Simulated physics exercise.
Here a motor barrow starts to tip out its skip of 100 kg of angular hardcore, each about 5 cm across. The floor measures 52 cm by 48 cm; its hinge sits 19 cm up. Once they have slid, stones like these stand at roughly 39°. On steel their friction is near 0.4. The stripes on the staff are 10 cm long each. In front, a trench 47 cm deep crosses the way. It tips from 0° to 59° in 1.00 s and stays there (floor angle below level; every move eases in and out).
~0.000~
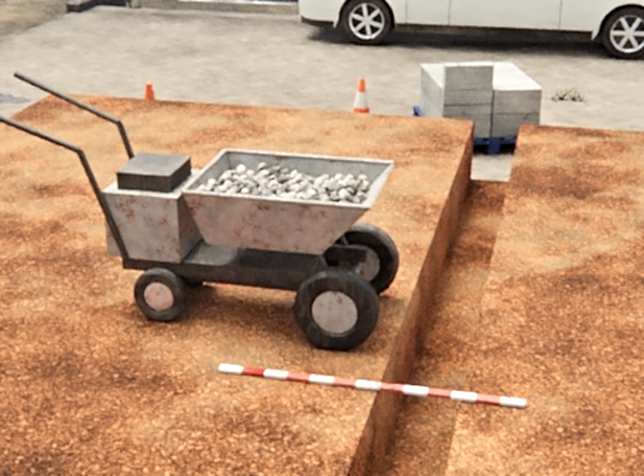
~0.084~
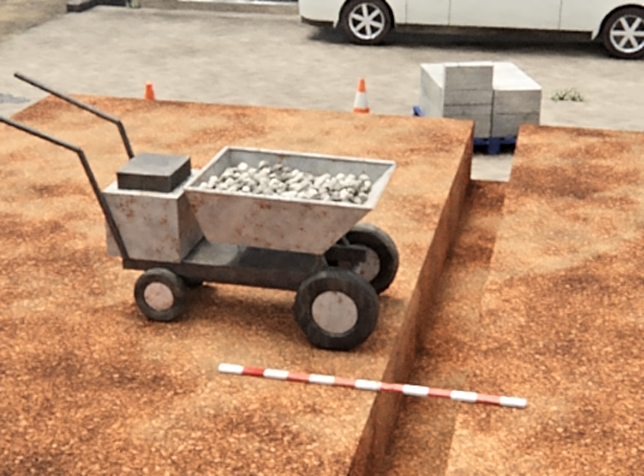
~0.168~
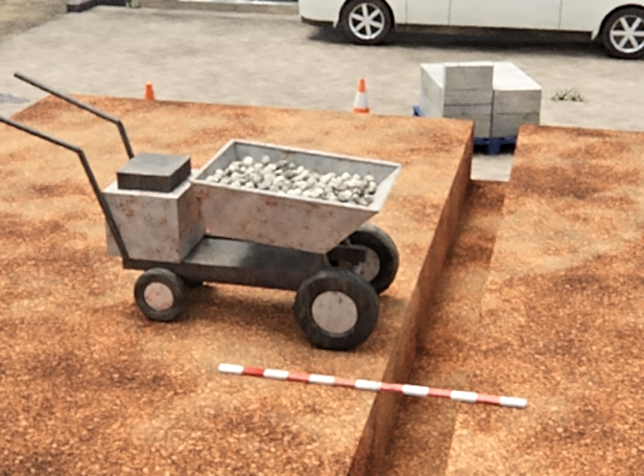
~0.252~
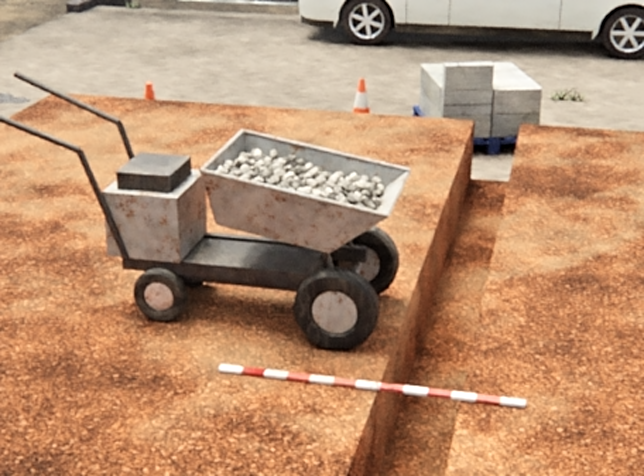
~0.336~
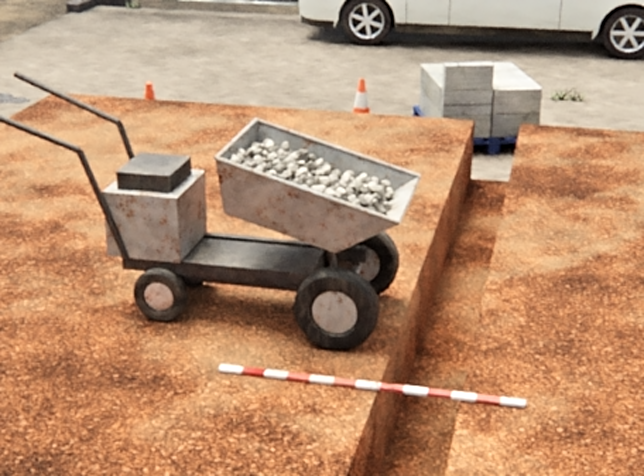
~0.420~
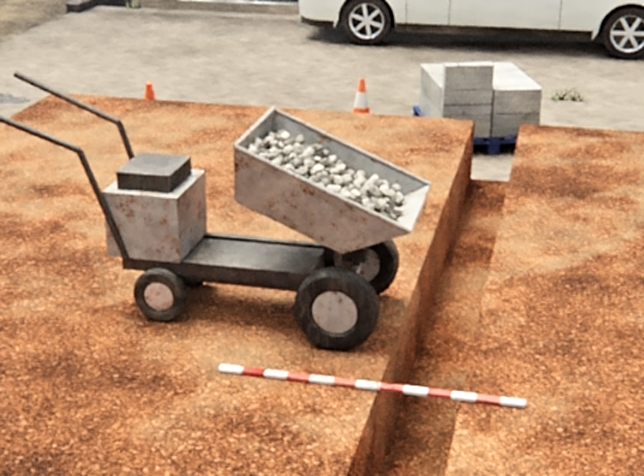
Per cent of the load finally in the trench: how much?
Approx. 16 %.
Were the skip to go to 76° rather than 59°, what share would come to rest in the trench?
In that case some 30 per cent.
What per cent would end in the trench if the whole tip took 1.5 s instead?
Near 20 per cent.
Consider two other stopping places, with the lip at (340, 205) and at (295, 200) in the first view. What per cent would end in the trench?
The first start gives about 40 per cent, the second about 50.
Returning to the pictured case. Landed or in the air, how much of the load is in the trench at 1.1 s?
By then, around 5 percent.
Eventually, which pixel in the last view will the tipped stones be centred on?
I'd put it close to (496, 337).
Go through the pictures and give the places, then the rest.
In the first picture, the skip is at 0°, its lip at (369, 208); the top of the load is at (295, 181).
The second picture shows lip at (372, 209), floor tilted 1°, highest stones at (275, 178); the stones move at 0.2 m/s on average.
In the third picture, the skip is at 4°, its lip at (378, 211); the top of the load is at (257, 170); the stones move at 0.4 m/s on average.
In the fourth picture, the skip is at 9°, its lip at (388, 216); the top of the load is at (260, 163); the stones move at 0.6 m/s on average.
In the fifth picture, the skip is at 16°, its lip at (399, 223); the top of the load is at (263, 152); the stones move at 0.7 m/s on average.
In the sixth picture, the skip is at 22°, its lip at (411, 232); the top of the load is at (274, 140); the stones move at 0.8 m/s on average.
After 0.8 s the floor is at 50°; 100 % in the skip; the foremost stones are at (433, 249).
After 1.1 s the floor is at 59°; 91 % in the skip, 4 % in the trench, 4 % past the trench; the foremost stones are at (495, 332).
After 1.5 s the floor is at 59°; 66 % in the skip, 5 % in the trench, 29 % past the trench; the foremost stones are at (567, 344).
After 3.4 s the floor is at 59°; 49 % in the skip, 16 % in the trench, 35 % past the trench; the foremost stones are at (599, 348).
